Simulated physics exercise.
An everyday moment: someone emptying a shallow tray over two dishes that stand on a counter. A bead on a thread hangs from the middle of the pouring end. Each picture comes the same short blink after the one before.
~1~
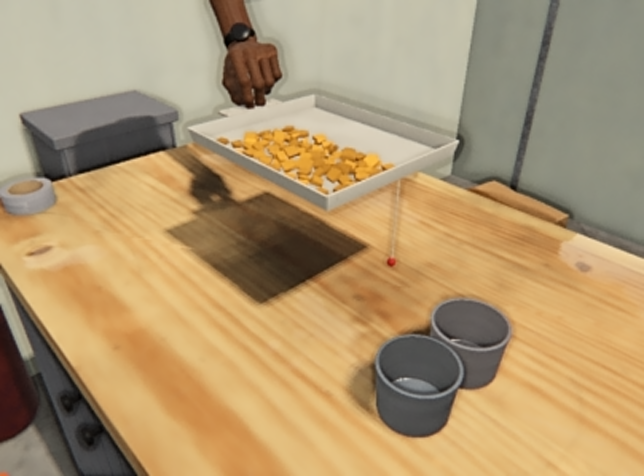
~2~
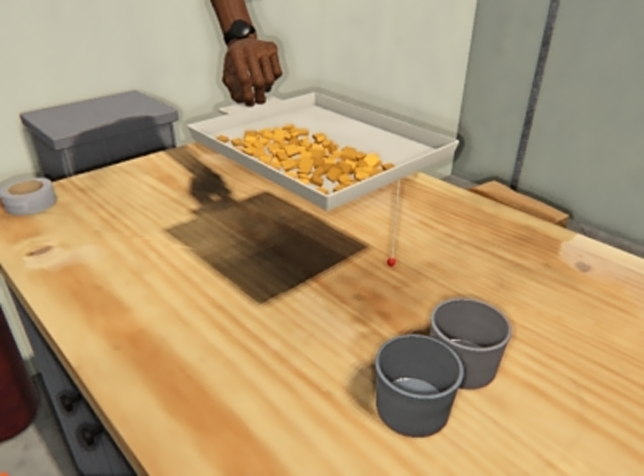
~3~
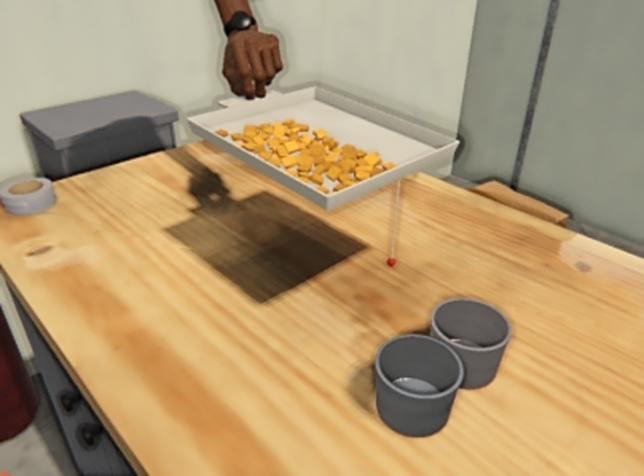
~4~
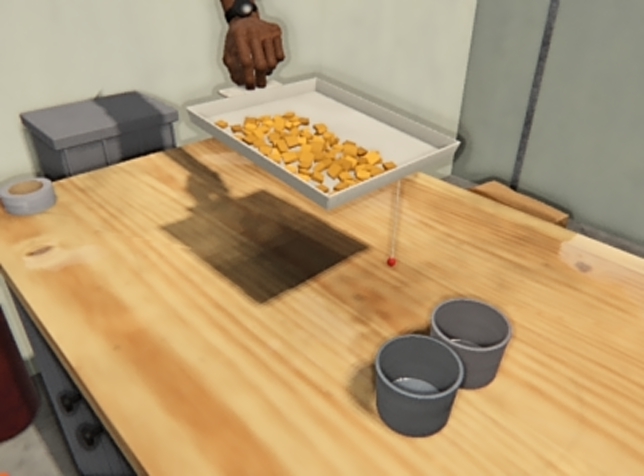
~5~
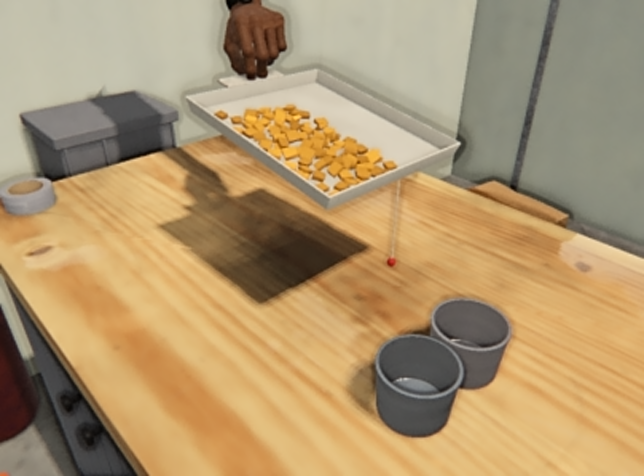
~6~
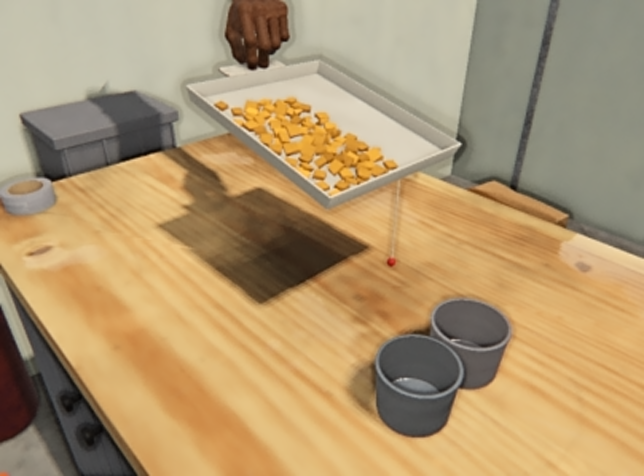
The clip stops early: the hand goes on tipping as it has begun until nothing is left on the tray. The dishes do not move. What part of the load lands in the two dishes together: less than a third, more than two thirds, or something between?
In the dishes lies under a third of it.
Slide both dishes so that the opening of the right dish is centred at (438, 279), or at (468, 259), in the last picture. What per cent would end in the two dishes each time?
Near 70 % and 50 %.
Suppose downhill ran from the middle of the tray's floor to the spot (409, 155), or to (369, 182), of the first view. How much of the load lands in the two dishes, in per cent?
In turn 0 and 0 in a hundred.
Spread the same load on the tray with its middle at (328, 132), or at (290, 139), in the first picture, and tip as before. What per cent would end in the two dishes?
About 0 and 0 per cent.
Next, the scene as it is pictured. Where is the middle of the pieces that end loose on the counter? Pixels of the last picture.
At about (417, 328).
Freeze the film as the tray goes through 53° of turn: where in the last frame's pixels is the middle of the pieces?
Near (379, 158).
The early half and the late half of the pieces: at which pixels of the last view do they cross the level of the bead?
Around (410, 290) and then (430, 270).
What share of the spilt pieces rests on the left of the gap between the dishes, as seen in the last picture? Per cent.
About 70 per cent.
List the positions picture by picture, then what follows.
The first frame shows corners of the pouring end at (327, 194) and (454, 141), level; middle of the load at (315, 157), small crackers; left dish at (450, 406); right dish at (500, 360); bead on its thread at (391, 262).
The second frame shows corners of the pouring end at (328, 194) and (454, 141), level; middle of the load at (315, 156).
The third frame shows corners of the pouring end at (328, 194) and (455, 141), tipped barely, level across its low end; middle of the load at (315, 153).
The fourth frame shows corners of the pouring end at (329, 194) and (455, 142), tipped a little, level across its low end; middle of the load at (316, 149).
The fifth frame shows corners of the pouring end at (330, 194) and (456, 142), tipped a little, level across its low end; middle of the load at (316, 145).
The sixth frame shows corners of the pouring end at (331, 194) and (457, 143), tipped a little, level across its low end; middle of the load at (317, 141); left dish at (450, 406); right dish at (500, 360).
Soon, tray tipped steeply; all on the tray.
A while on, tray tipped right over; most on the tray; a small part outside both; about a quarter in the air.
Towards the end, tray tipped past a quarter turn; a stray few in the left dish; a stray few in the right dish; nearly all outside both.
Finally, tray tipped past a quarter turn; a stray few in the left dish; a stray few in the right dish; nearly all outside both.
